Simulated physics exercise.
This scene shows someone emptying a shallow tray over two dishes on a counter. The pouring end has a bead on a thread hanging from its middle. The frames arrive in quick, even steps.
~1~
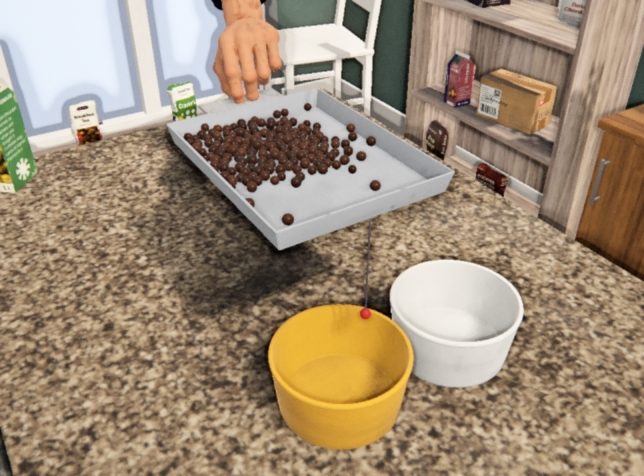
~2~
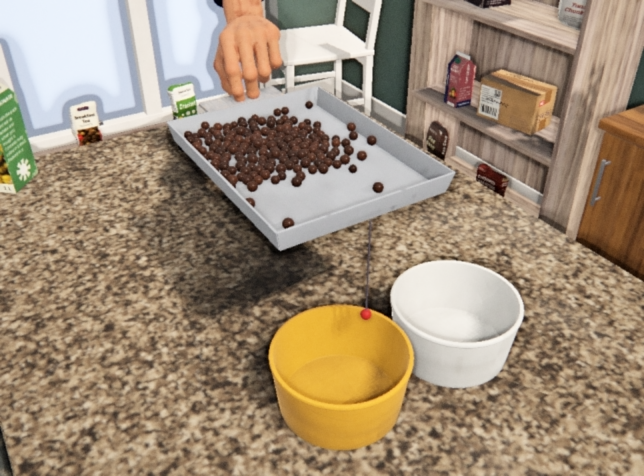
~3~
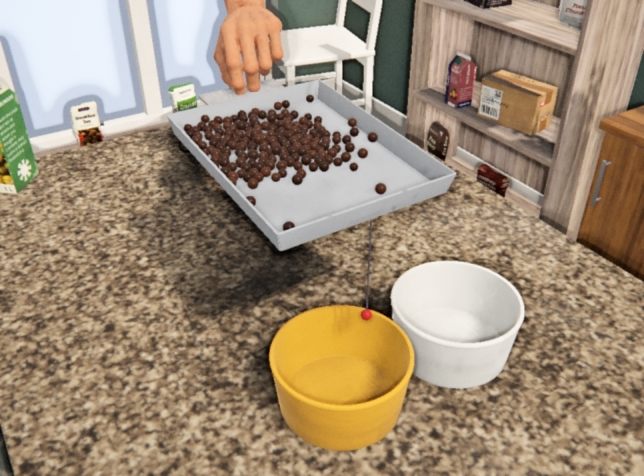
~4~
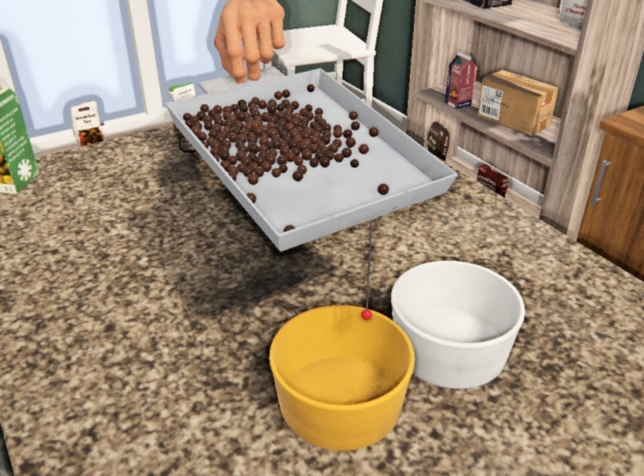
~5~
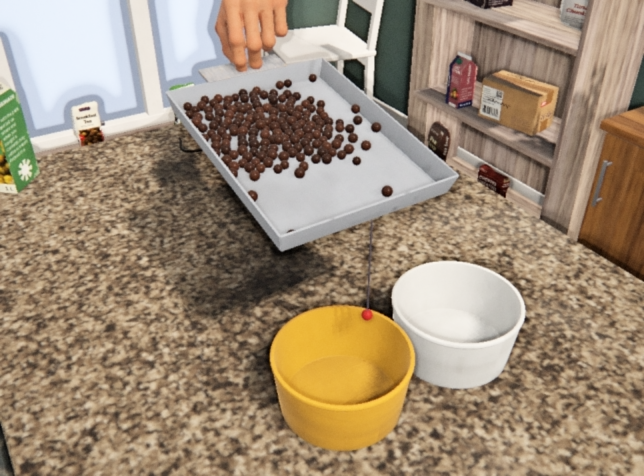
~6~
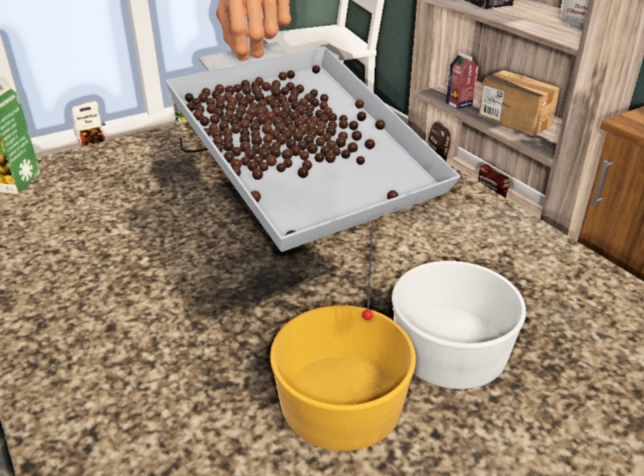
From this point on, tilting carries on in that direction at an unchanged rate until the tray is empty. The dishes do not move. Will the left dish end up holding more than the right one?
Yes.
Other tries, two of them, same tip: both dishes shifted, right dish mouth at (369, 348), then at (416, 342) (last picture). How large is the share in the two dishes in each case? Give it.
Result, in turn: 60 %, 90 %.
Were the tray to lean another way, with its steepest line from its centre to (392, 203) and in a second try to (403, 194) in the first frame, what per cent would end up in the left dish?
The first try would leave around 10 per cent there, the second around 0 per cent.
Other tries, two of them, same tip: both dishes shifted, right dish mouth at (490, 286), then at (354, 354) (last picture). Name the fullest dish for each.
The leftmost dish, then the rightmost dish.
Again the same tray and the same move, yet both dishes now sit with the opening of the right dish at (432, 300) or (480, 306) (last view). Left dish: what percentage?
Roughly 30% the first time and 70% the second time.
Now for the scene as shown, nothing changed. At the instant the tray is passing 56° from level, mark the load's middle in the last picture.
In the last view, the load is centred near (348, 190).
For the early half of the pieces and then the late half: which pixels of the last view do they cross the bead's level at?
About (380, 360), and after that about (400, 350).
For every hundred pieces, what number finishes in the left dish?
It comes to around 50 percent.
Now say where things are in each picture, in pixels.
Corners of the pouring end near (279, 228) and (447, 171), level; middle of the load near (271, 147), chocolate balls; left dish near (380, 417); right dish near (497, 356); bead on its thread near (365, 314), in the first picture.
Corners of the pouring end near (279, 228) and (447, 171), level; middle of the load near (272, 146), in the second picture.
Corners of the pouring end near (280, 229) and (449, 172), tipped barely, level across its low end; middle of the load near (272, 142), in the third picture.
Corners of the pouring end near (281, 230) and (450, 173), tipped a little, level across its low end; middle of the load near (273, 134), in the fourth picture.
Corners of the pouring end near (283, 231) and (451, 174), tipped a little, level across its low end; middle of the load near (275, 127), in the fifth picture.
Corners of the pouring end near (284, 233) and (453, 175), tipped a little, level across its low end; middle of the load near (278, 122), near half on the move; left dish near (383, 418); right dish near (500, 358), in the sixth picture.
Shortly afterwards, tray tipped steeply; all but a few on the tray; only a few outside both; only a few in the air.
Next, tray tipped right over; near a quarter on the tray; near a quarter in the left dish; a little in the right dish; a little outside both; near a quarter in the air.
Some moments later, tray tipped past a quarter turn; near half in the left dish; near a quarter in the right dish; near a third outside both.
In the end, tray tipped past a quarter turn; near half in the left dish; near a quarter in the right dish; near a third outside both.
